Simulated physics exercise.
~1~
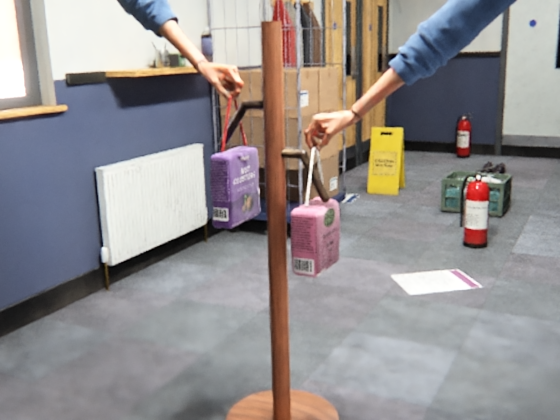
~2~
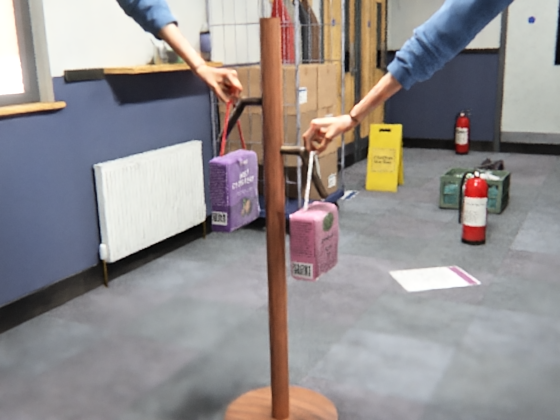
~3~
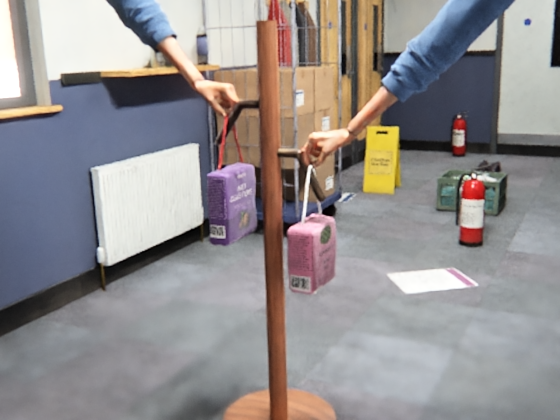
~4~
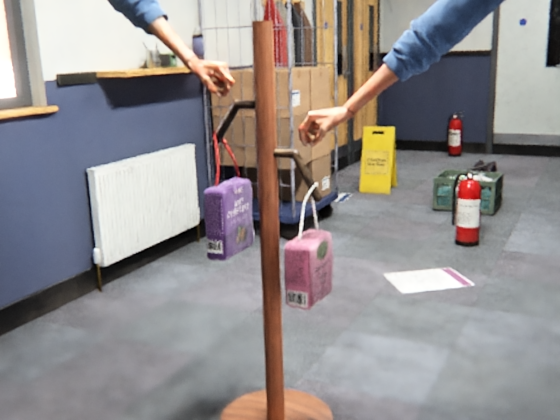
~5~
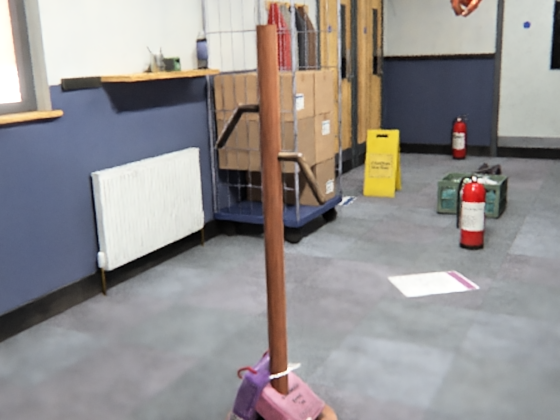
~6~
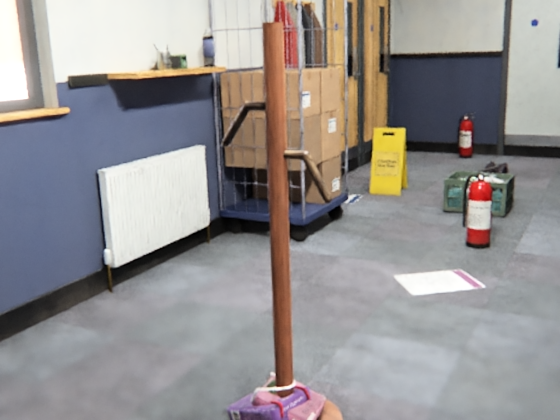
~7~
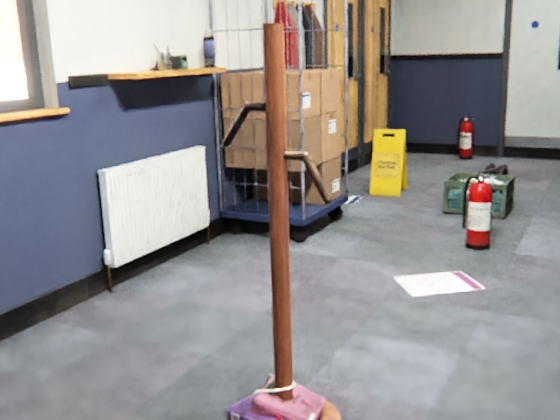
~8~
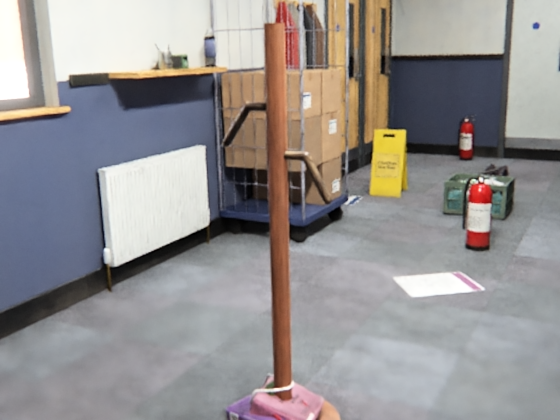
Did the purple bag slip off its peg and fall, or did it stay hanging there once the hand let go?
The purple bag slipped off its peg and fell to the floor. It ended up lying on its side at the foot of the stand.
